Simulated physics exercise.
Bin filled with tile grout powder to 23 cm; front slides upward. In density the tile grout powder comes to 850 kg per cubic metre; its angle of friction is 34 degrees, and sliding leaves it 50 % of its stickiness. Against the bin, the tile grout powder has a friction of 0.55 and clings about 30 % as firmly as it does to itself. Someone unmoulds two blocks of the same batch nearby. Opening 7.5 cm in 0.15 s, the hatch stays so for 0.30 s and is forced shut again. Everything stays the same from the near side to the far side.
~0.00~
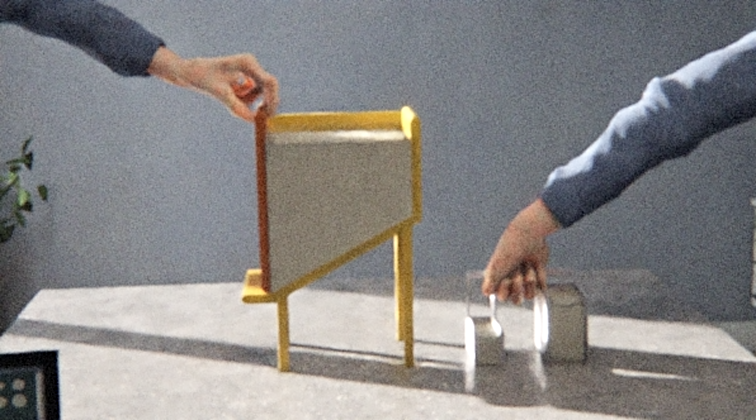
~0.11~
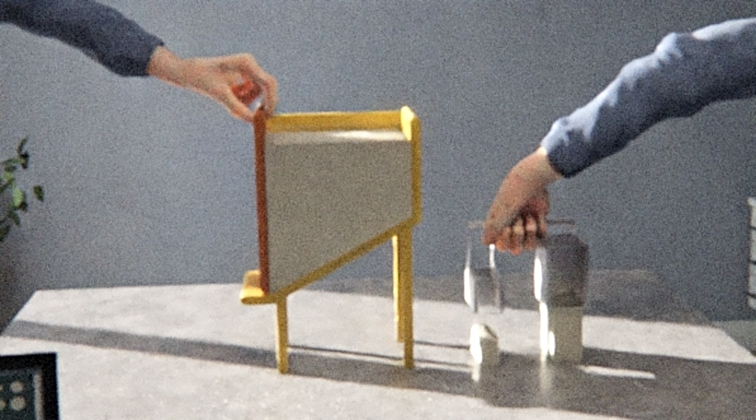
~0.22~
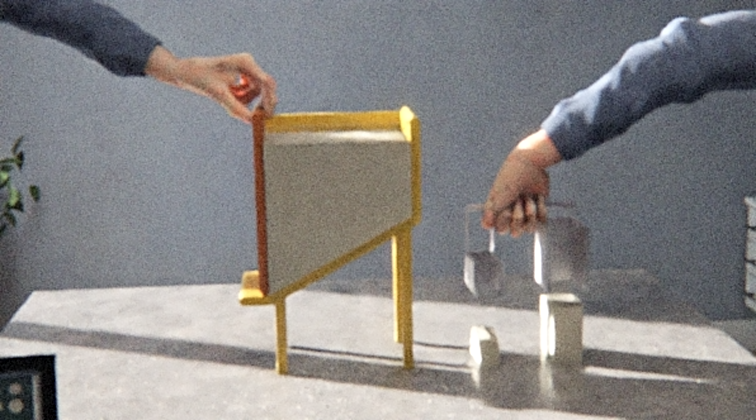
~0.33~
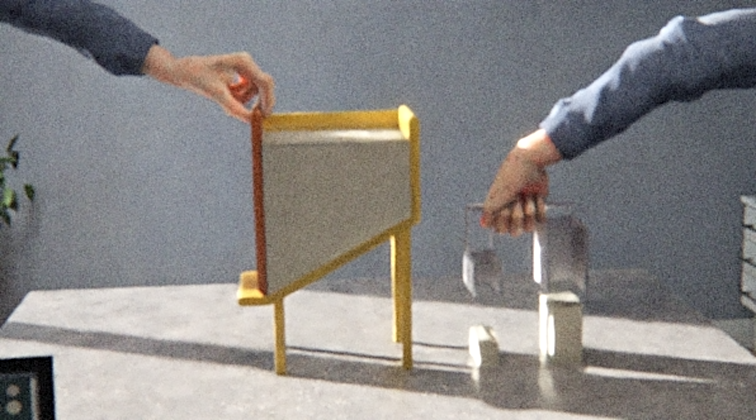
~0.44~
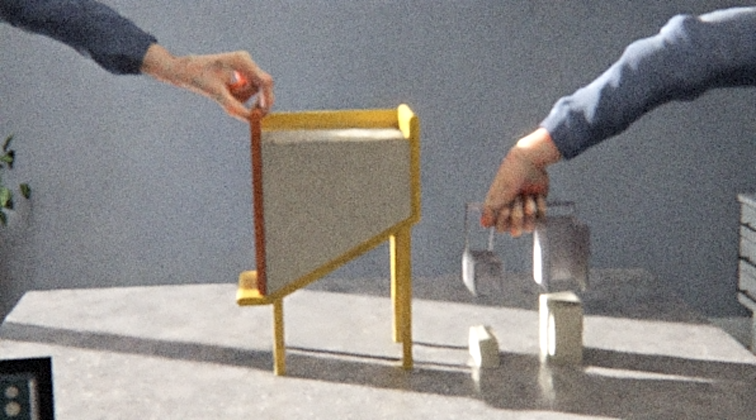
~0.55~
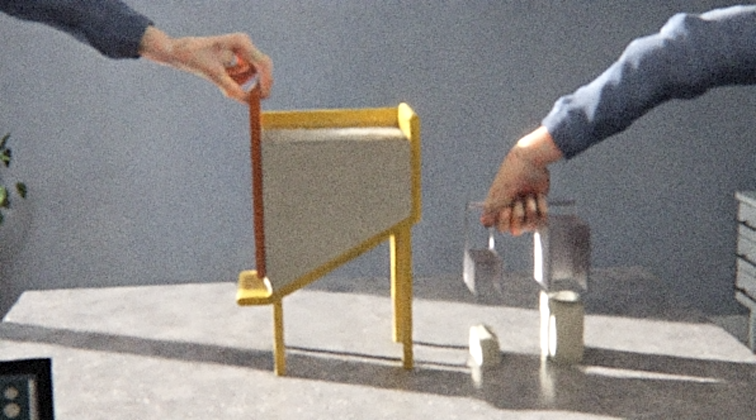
The clip opens on a yellow-framed bin on legs, one hand gripping the top of its reddish front panel at left, while another hand at right lifts clear moulds off two pale blocks. The moulds then hover above the blocks, and lastly the left hand raises the panel slightly.
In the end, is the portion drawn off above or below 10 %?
I'd say the figure is shy of 10 %.
After 0.67 s, the hatch is 7.5 cm open and 0 % is out.
After 0.82 s, the hatch is 7.5 cm open and 0 % is out.
After 0.96 s, the hatch is 7.2 cm open and 0 % is out.
After 1.10 s, the hatch is 1.9 cm open and 0 % is out.
After 1.30 s, the hatch is shut and 0 % is out.
